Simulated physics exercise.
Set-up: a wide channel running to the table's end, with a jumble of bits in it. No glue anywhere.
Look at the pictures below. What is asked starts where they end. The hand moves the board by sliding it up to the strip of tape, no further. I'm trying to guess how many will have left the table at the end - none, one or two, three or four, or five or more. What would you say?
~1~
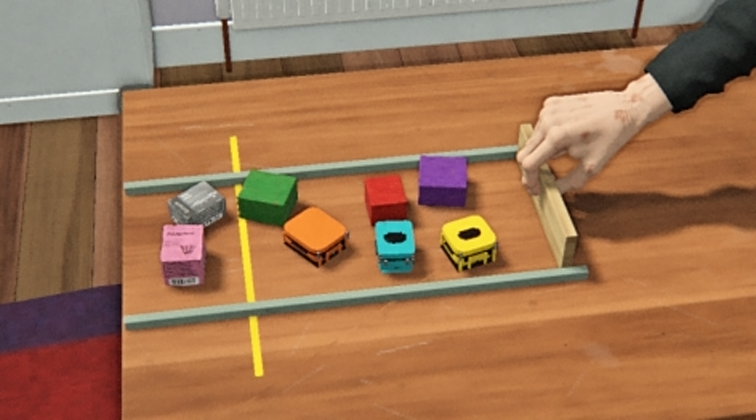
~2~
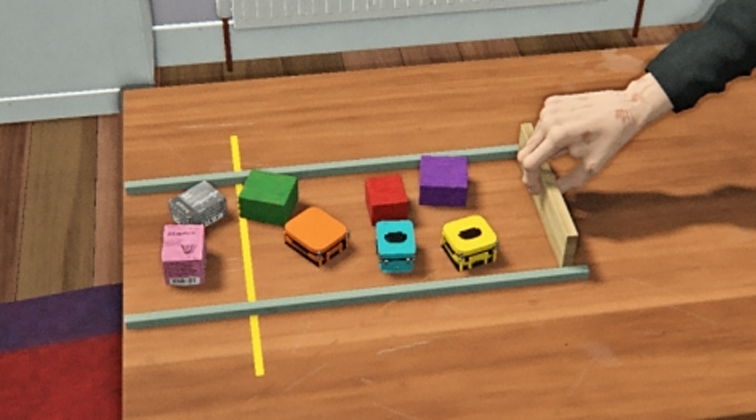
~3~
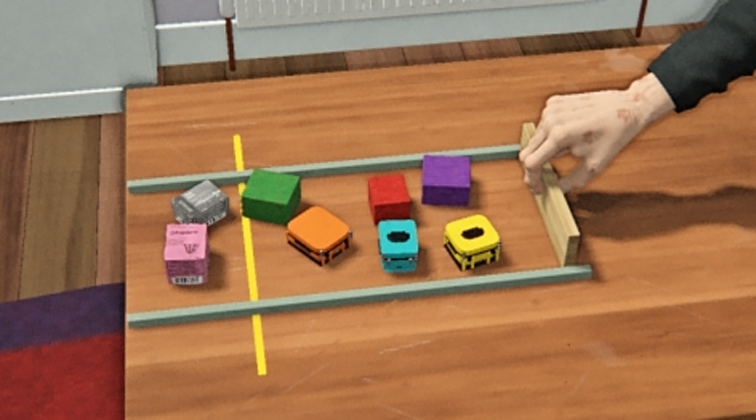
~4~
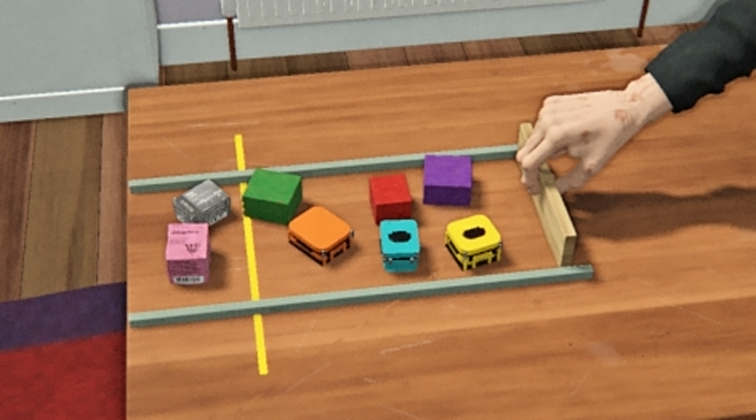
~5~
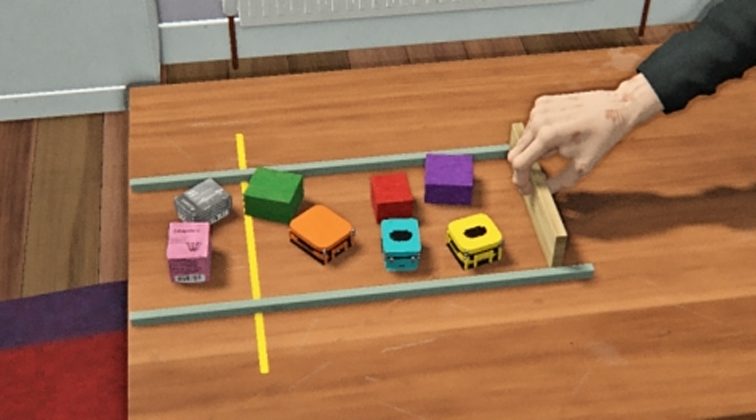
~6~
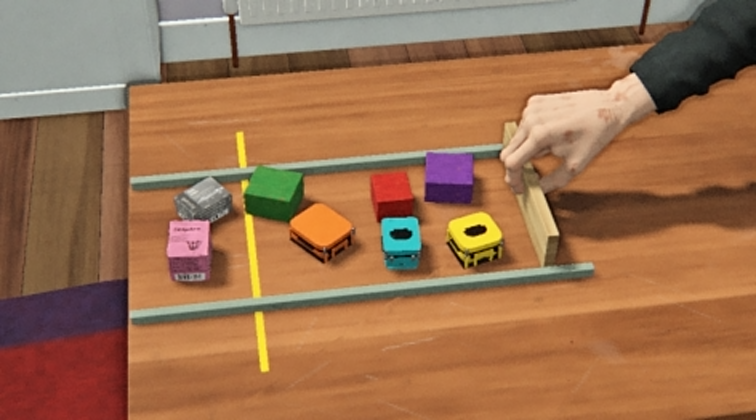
I would say one or two.
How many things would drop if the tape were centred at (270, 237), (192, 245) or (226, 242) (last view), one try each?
Going through each try, you'd get 1, 5 and 3.
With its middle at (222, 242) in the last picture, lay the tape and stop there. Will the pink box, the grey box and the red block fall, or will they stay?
The pink box drops off; the grey box comes down; the red block stays on.
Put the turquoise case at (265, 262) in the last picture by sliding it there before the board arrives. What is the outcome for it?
Note: From that start it hangs on.
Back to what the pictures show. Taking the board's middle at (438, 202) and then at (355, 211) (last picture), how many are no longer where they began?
First 4, after that 7.
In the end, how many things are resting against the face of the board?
That makes 2.
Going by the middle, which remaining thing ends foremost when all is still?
Result: Green block.
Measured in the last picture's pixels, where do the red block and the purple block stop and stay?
The red block ends at (181, 216) and the purple block at (223, 202).
Soon after, none off yet; pink box at rest near (190, 250); grey box at rest near (204, 204); green block at rest near (274, 194).
Then, none off yet; pink box at rest near (190, 250); grey box moving near (192, 203); green block moved a little near (248, 191).
Further on, none off yet; pink box moved about its own width near (150, 262); grey box moved about its own width near (133, 201); green block moved well along near (177, 195).
At rest, the number that fall off is one or two; fallen, grey box and pink box.
